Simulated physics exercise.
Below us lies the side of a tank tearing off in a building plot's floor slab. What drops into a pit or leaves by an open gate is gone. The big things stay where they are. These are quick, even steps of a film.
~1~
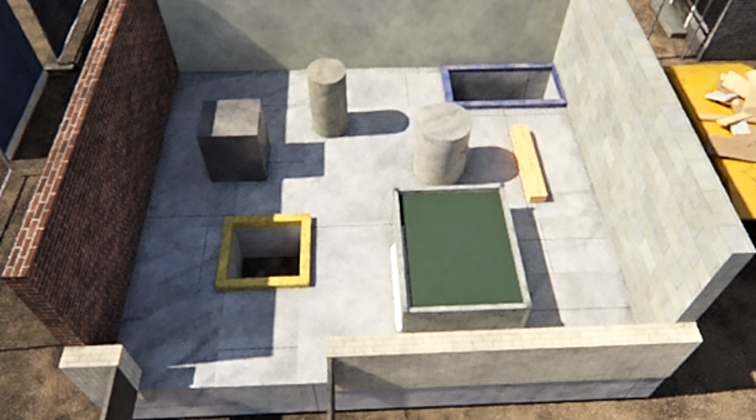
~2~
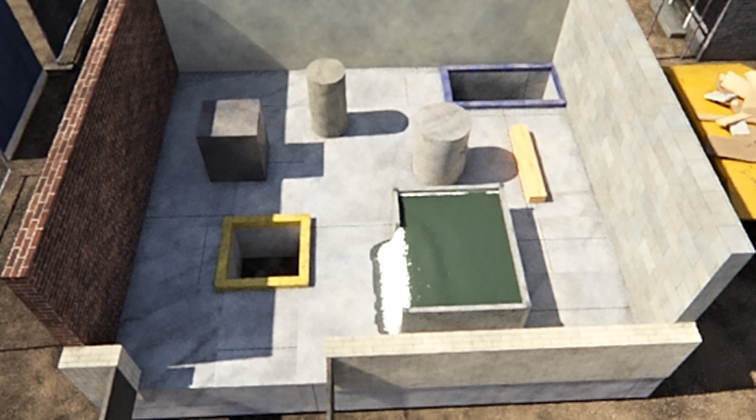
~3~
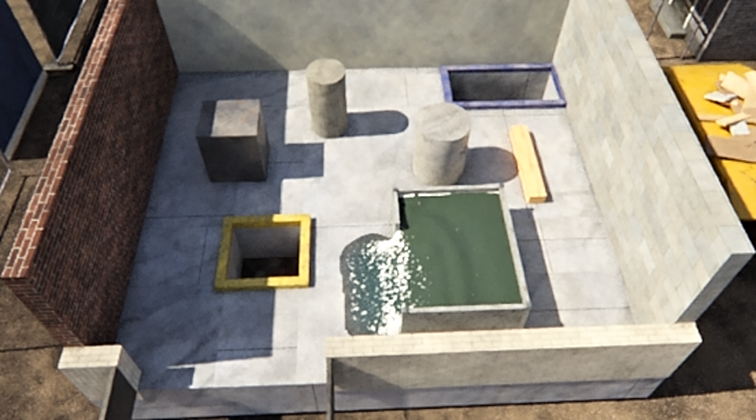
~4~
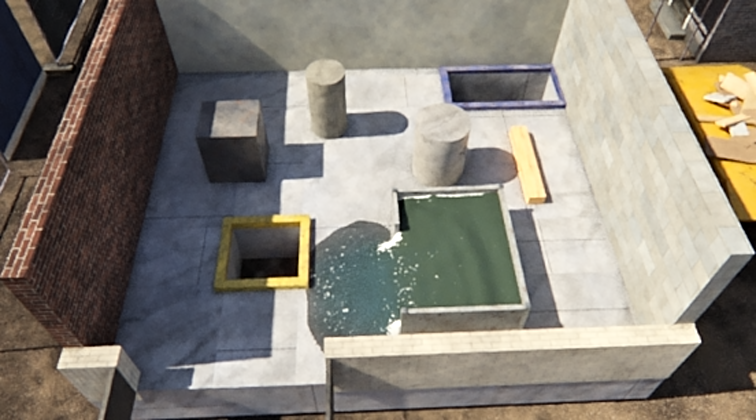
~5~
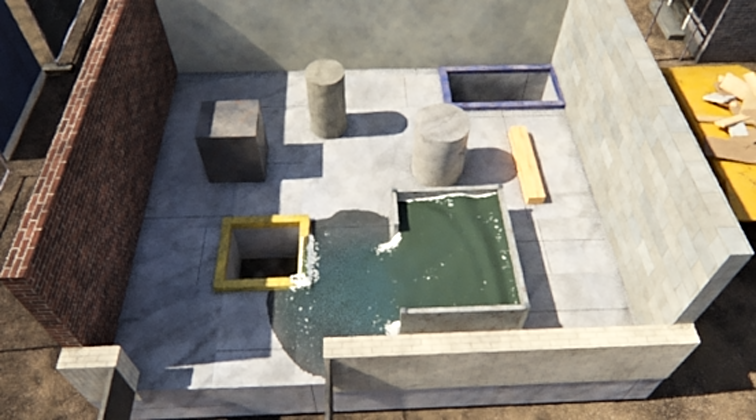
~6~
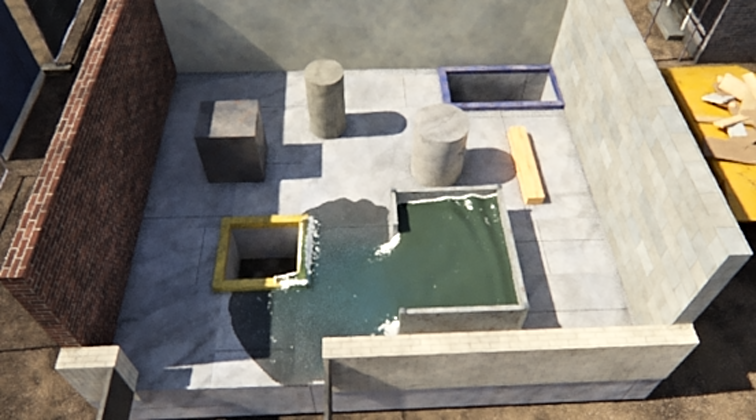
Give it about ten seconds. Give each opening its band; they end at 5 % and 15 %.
One by one: The gate takes over 15 %; the yellow pit takes from 5 to 15 %; the blue pit takes under 5 %.
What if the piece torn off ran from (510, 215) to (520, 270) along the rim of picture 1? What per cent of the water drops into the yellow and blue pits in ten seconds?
Parts in a hundred: Yellow 0, blue 12.
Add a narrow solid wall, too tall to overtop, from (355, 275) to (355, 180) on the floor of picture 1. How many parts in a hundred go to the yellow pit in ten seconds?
Per cent: Yellow 0.
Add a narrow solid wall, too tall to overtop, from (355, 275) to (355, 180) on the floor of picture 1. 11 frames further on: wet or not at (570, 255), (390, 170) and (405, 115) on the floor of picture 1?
In turn: Dry, covered, under water.
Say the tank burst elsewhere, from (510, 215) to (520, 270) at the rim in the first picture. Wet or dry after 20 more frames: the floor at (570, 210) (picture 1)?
Answer: Wet.
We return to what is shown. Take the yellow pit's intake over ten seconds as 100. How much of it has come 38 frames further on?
Roughly 100 per cent.
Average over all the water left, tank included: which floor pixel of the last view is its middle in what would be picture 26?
At about (331, 269).
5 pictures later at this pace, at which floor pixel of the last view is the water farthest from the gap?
I would point to (110, 359).
A moment on, water covers 20 % of the floor; the gate 1 %, the yellow pit 4 %, the blue pit 0 %.
Next, water covers 25 % of the floor; the gate 8 %, the yellow pit 7 %, the blue pit 0 %.
Then, water covers 40 % of the floor; the gate 18 %, the yellow pit 9 %, the blue pit 0 %.
Later, water covers 60 % of the floor; the gate 30 %, the yellow pit 9 %, the blue pit 0 %.
In the end, water covers 80 % of the floor; the gate 38 %, the yellow pit 9 %, the blue pit 0 %.
